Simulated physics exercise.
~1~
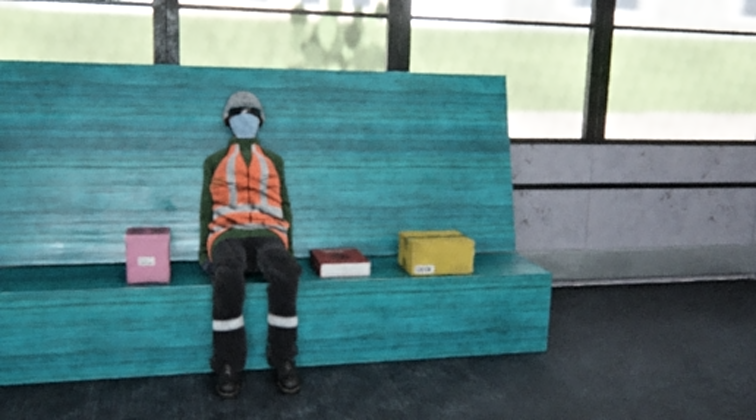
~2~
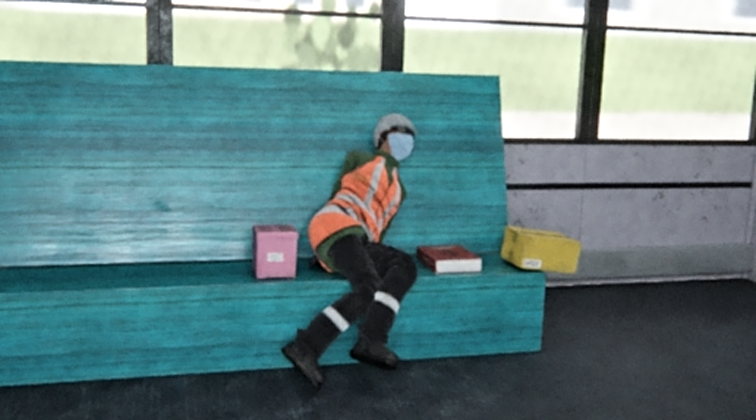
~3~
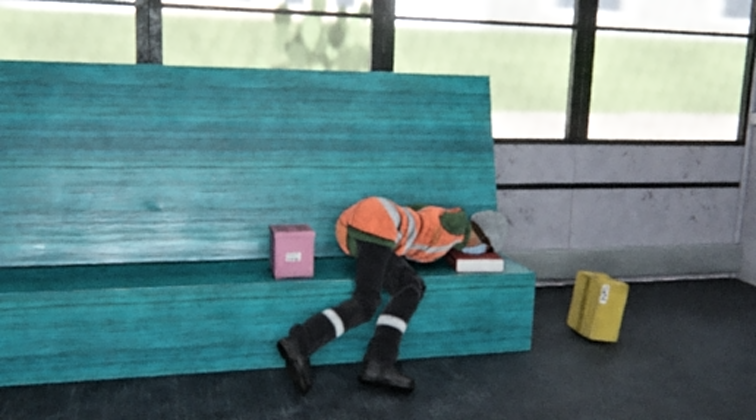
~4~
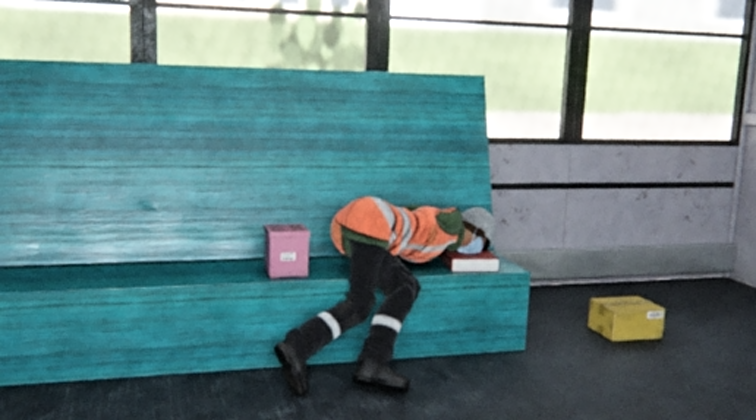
To begin with, a masked commuter in a grey helmet and orange safety vest sits upright on a long teal bench, with a pink tub to the left and a red folder and yellow carton to the right. Then the commuter tips to the right, legs swinging left, as the three items slide right and the carton reaches the bench end. The carton tumbles off while the commuter slumps sideways, head coming down by the folder. Finally, the carton rests on the dark floor, while the tub, the folder and the commuter's hips stay on the seat.
